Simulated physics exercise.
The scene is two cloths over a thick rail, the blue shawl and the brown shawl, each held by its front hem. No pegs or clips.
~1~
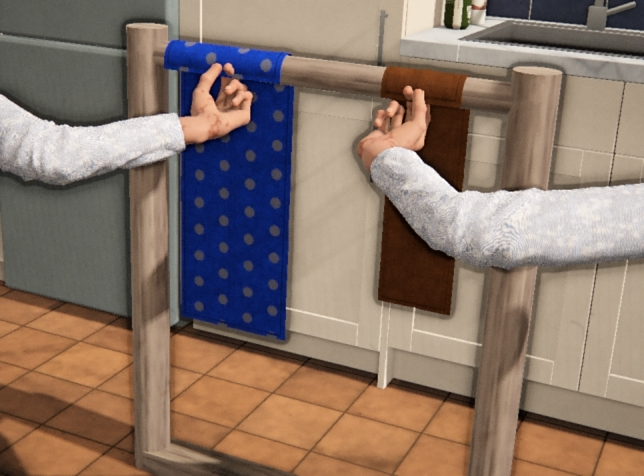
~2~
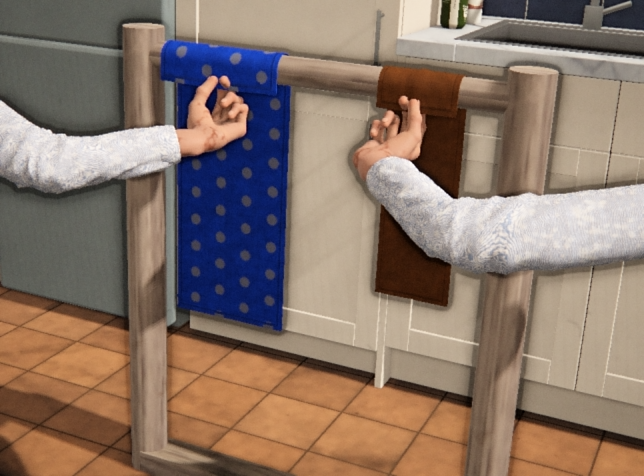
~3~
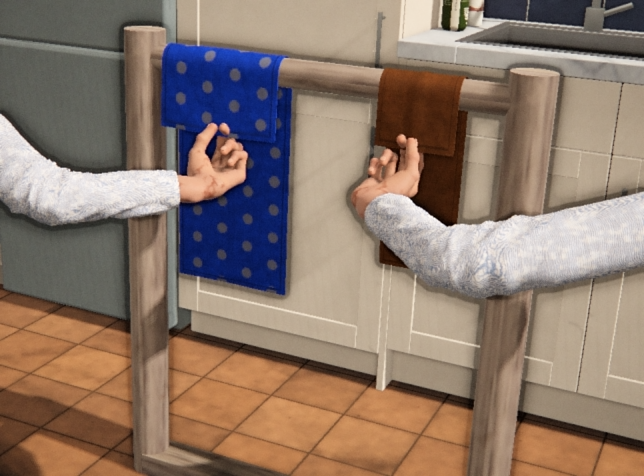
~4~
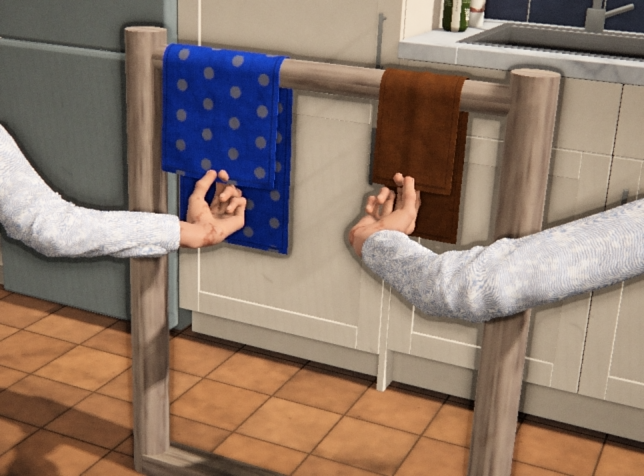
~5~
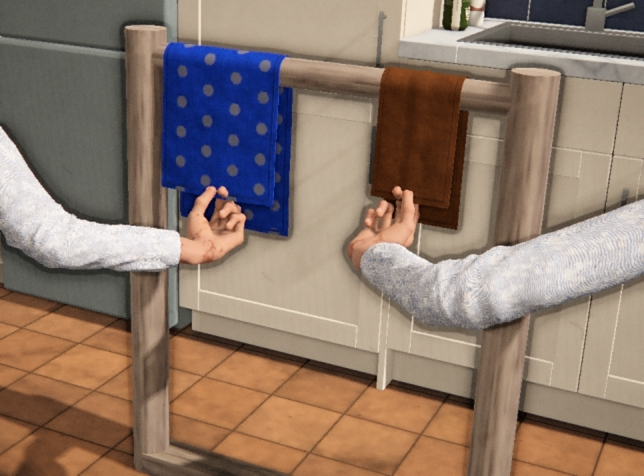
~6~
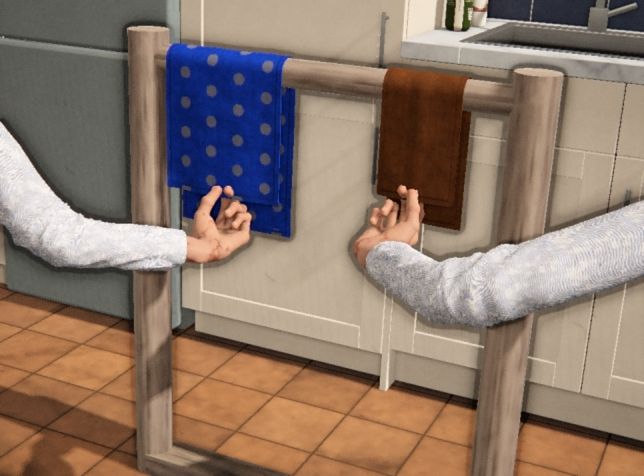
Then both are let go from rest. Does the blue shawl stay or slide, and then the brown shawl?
The blue shawl never falls at all; the brown shawl never falls at all.
Then, 0.32 s after the last picture, blue shawl still hanging; brown shawl still hanging.
At rest, blue shawl still hanging; brown shawl still hanging. The blue shawl keeps its place and the brown shawl stays on.
